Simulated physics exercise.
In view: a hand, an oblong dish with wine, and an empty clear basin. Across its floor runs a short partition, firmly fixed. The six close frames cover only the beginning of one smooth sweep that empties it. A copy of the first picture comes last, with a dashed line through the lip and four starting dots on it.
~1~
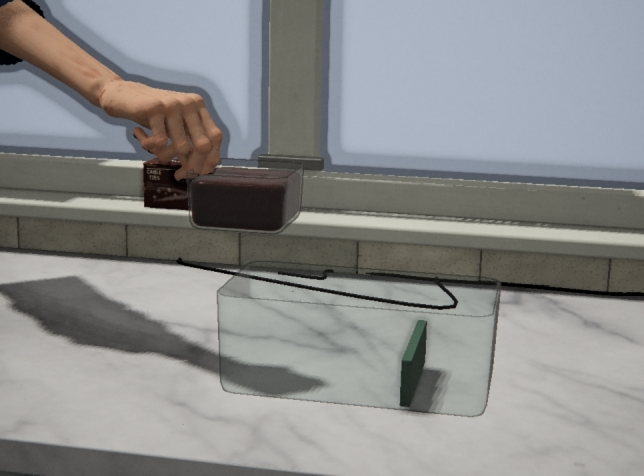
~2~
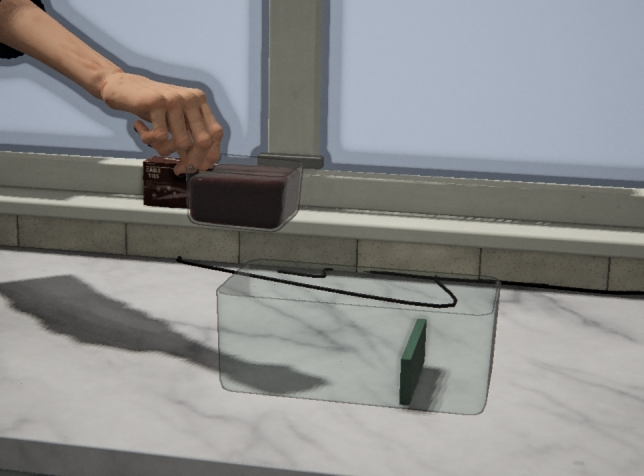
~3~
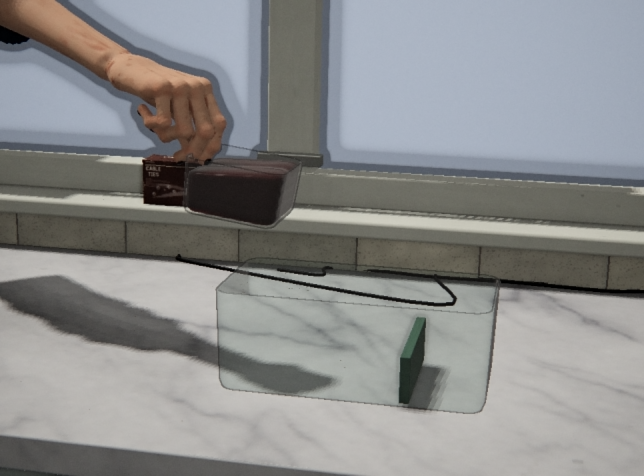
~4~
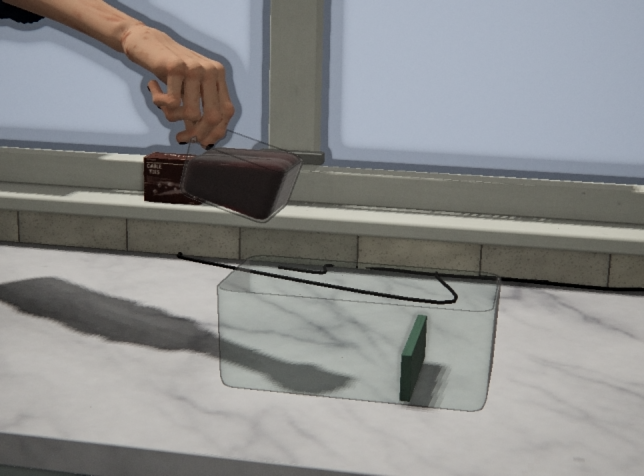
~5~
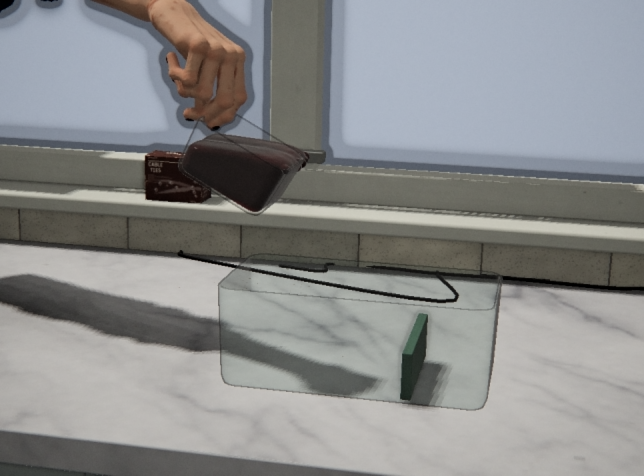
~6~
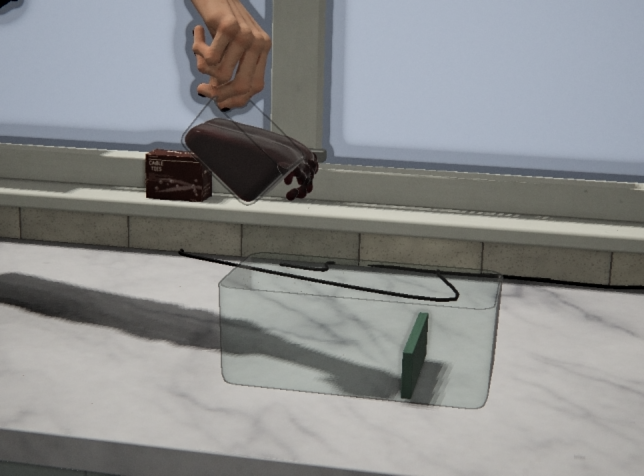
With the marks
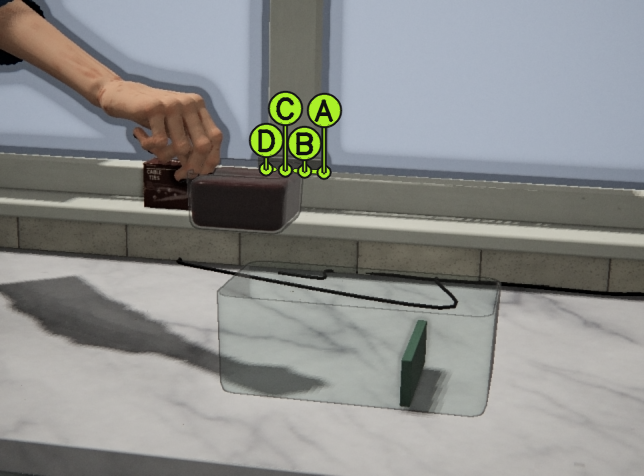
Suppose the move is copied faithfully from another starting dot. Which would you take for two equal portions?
I would pick spot A.
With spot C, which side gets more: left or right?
More ends on the left.
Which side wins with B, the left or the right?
The left one.
In lime, A at (324, 172); B at (304, 171); C at (285, 170); D at (266, 168).
With A, about 49 % ends left of the wall and 46 % right of it; 5 % is lost outside.
With B, about 84 % ends left of the wall and 15 % right of it.
With C, about 91 % ends left of the wall and 3 % right of it; 5 % is lost outside.
With D, about 94 % ends left of the wall and 4 % right of it.
